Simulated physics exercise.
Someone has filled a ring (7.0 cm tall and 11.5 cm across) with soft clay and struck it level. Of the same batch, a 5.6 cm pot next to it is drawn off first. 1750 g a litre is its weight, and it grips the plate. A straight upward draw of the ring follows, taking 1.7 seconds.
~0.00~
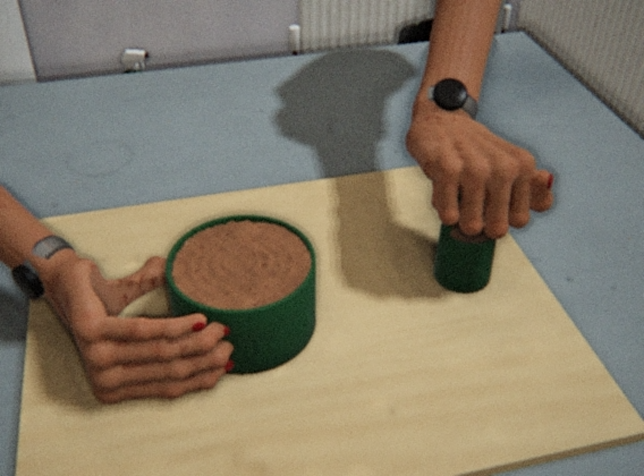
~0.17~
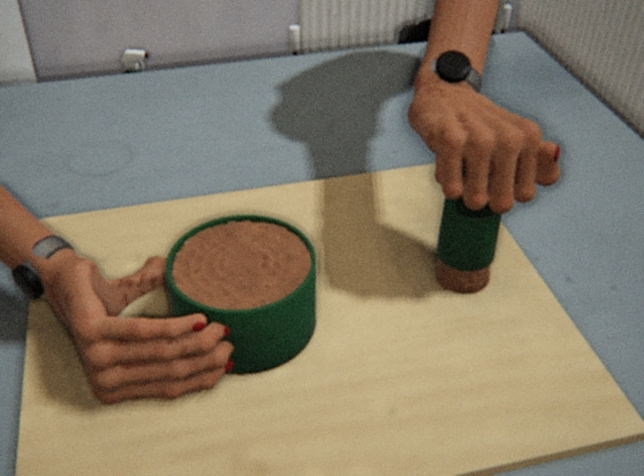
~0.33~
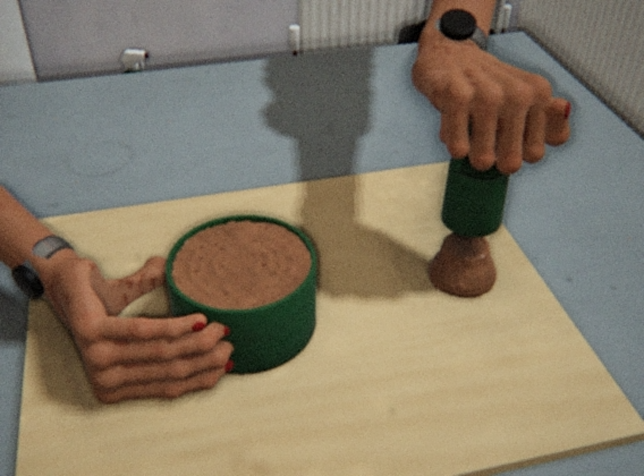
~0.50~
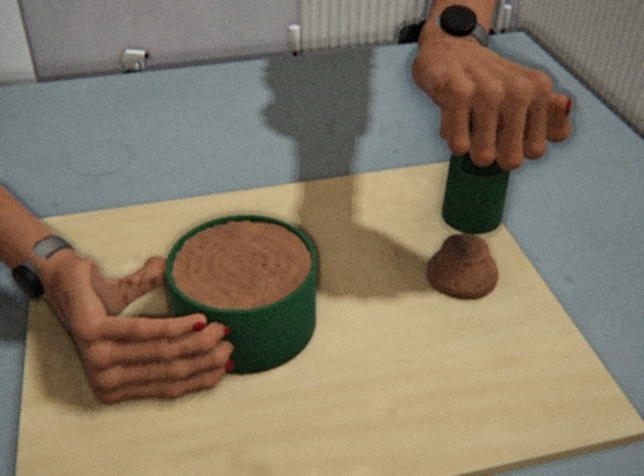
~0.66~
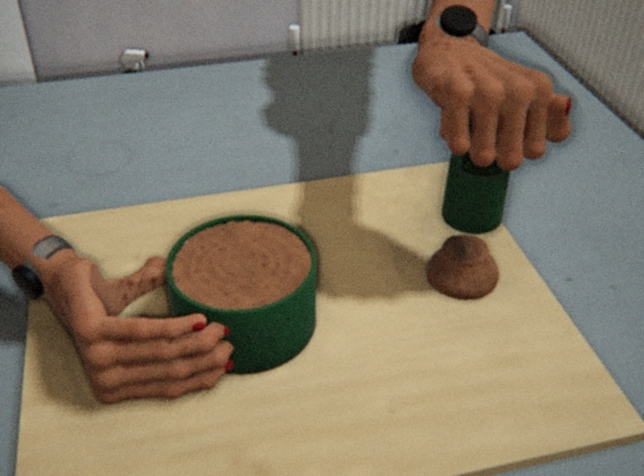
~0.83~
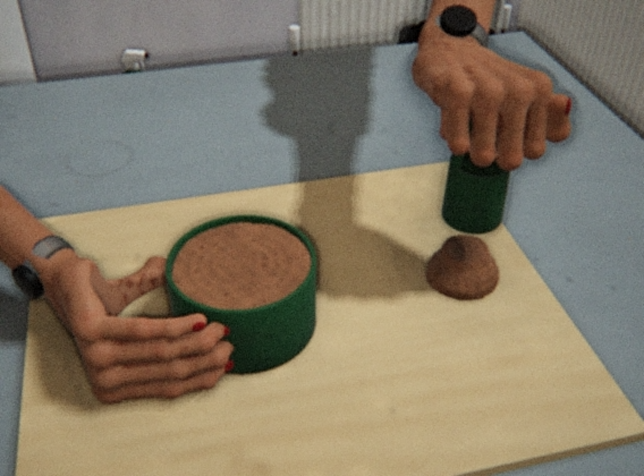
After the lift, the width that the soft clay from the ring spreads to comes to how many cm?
It comes to about 17.7 centimetres.
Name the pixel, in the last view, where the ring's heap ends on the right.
Somewhere near (347, 324) in pixels.
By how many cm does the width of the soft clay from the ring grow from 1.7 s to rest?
That works out to roughly 1.0 cm.
By 1.3 s, the ring is up 1.9 cm; the soft clay has come down 0.3 cm to 6.7 cm and is 13 cm wide.
By 1.7 s, the ring is up 4.5 cm; the soft clay has come down 2.0 cm to 5.0 cm and is 16 cm wide.
By 2.1 s, the ring is up 7.1 cm; the soft clay has come down 2.5 cm to 4.5 cm and is 17 cm wide.
By 2.6 s, the ring is clear; the soft clay has come down 2.6 cm to 4.4 cm and is 18 cm wide.
By 2.9 s, at rest, the ring is clear; the soft clay has come down 2.6 cm to 4.4 cm and is 18 cm wide.
